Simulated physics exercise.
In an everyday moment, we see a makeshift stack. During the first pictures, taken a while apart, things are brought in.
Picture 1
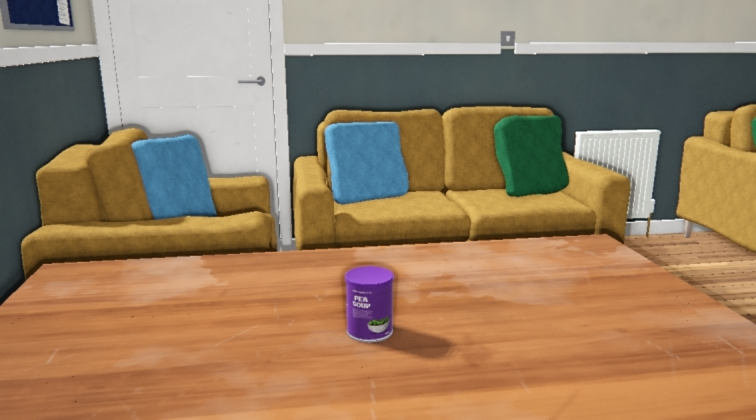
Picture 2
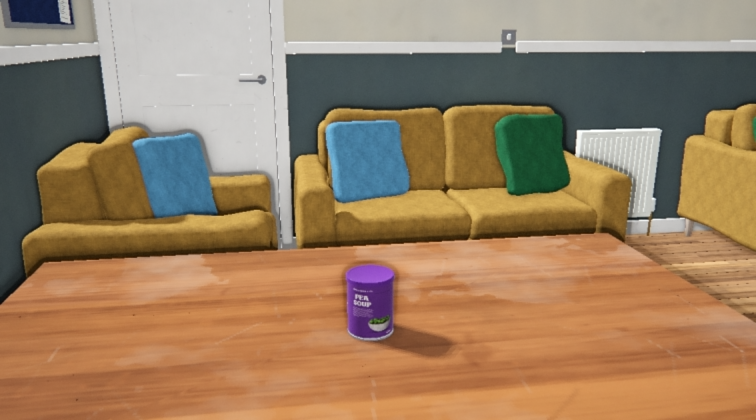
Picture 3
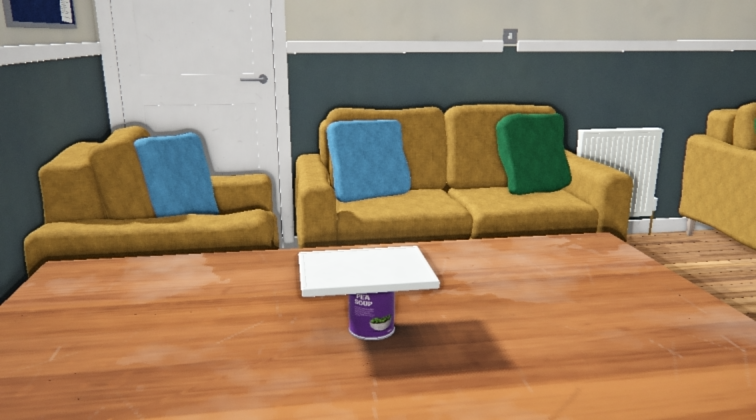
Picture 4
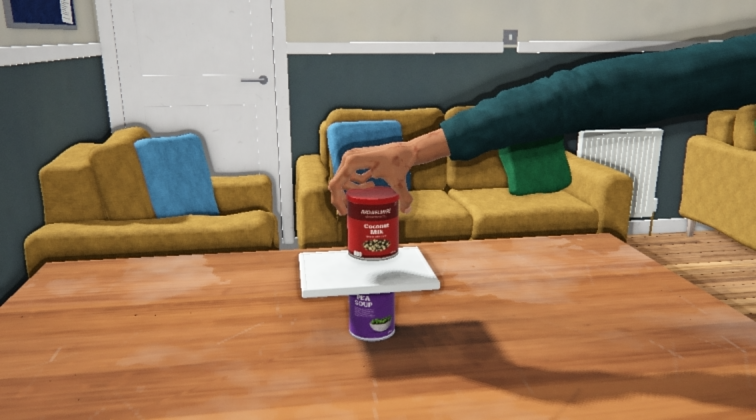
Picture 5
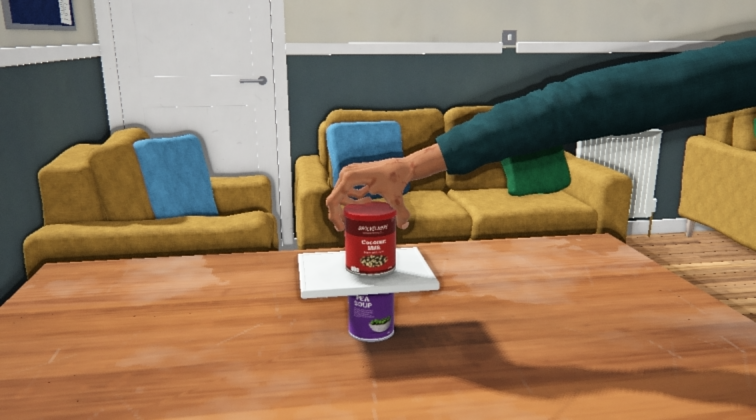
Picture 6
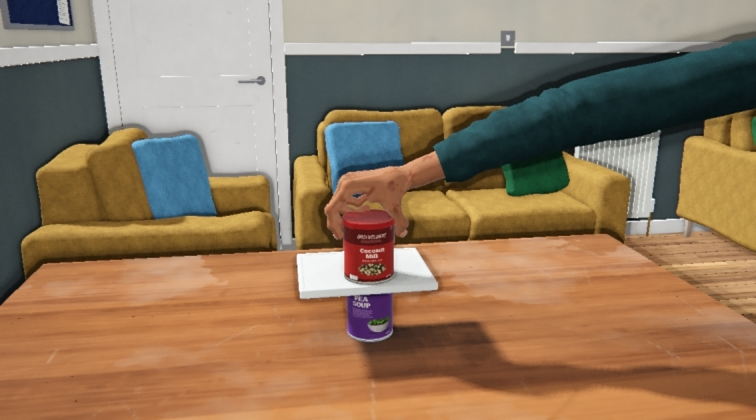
A hand lowers a red tin onto a white board resting on a purple tin.
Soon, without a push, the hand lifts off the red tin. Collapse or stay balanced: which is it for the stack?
My guess is it stays in place.
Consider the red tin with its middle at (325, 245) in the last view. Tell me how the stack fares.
Outcome: Collapse.
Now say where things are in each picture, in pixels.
The last thing is not in view yet; purple tin (370, 304), in the first frame.
The last thing is not in view yet; purple tin (370, 302), in the second frame.
The last thing is not in view yet; purple tin (372, 302), in the third frame.
Still above its spot; red tin (373, 222); purple tin (372, 302), in the fourth frame.
Still above its spot; red tin (370, 238); purple tin (371, 303), in the fifth frame.
Set down, still held; red tin (369, 246); purple tin (370, 303), in the sixth frame.
Then, 0.70 s later than the last frame, all is still.
Then, 1.70 s later than the last frame, red tin resting near (369, 247).
When it is over, all 3 as before. End places, in pixels of the last picture, red tin near (369, 247). The stack stays up.
